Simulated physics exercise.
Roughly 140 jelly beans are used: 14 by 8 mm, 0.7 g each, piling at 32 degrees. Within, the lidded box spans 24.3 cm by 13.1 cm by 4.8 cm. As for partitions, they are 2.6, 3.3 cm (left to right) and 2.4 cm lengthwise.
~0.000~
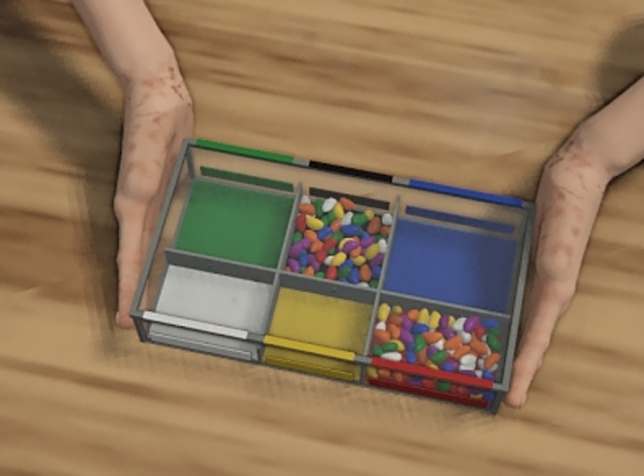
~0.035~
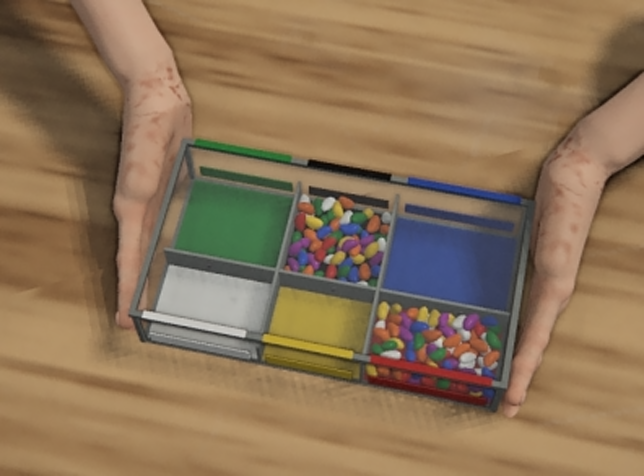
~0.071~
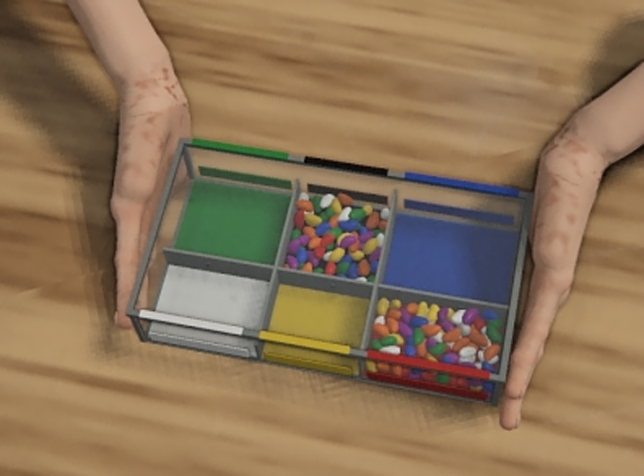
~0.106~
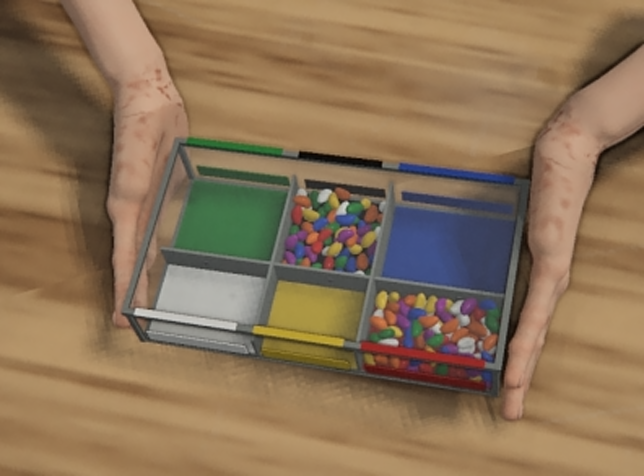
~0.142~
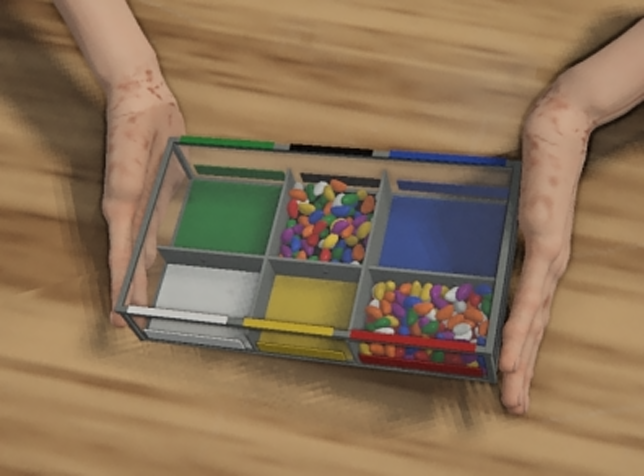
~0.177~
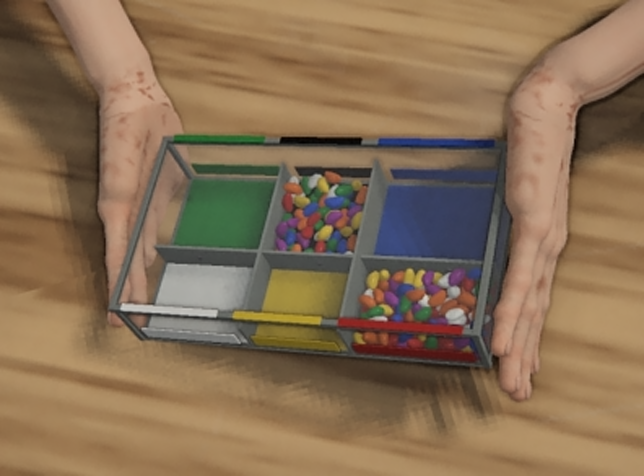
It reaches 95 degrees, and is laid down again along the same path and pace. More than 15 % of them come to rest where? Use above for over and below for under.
Verdicts: Red above, blue below, green above, yellow below, white below, black below.
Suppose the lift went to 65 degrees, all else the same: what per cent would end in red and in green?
Red: 40, green: 15 (per cent).
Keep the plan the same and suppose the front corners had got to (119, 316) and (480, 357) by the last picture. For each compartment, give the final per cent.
In per cent, the final split is red 40, blue 0, green 10, yellow 5, white 35, black 5.
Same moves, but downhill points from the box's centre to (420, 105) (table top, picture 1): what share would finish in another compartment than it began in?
That comes to around 50 per cent.
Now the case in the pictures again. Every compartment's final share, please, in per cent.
Red 35 / blue 0 / green 40 / yellow 5 / white 10 / black 10, all in percent.
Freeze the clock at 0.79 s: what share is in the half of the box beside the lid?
Roughly 60 percent of the pieces.
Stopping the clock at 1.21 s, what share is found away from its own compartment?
Around 55 per cent.
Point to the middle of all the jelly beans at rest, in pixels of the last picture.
Look around (272, 271) in the last picture.
Then, at 0.79 s, tilt 95 degrees; red 45 %, green 15 %, yellow 5 %, black 35 %.
Then, at 1.21 s, tilt 41 degrees; red 35 %, green 40 %, yellow 5 %, white 10 %, black 10 %.
Then, at 1.70 s, tilt 0 degrees; red 35 %, green 40 %, yellow 5 %, white 10 %, black 10 %.
At rest (2.4 s), red 35 %, blue 0 %, green 40 %, yellow 5 %, white 10 %, black 10 %.
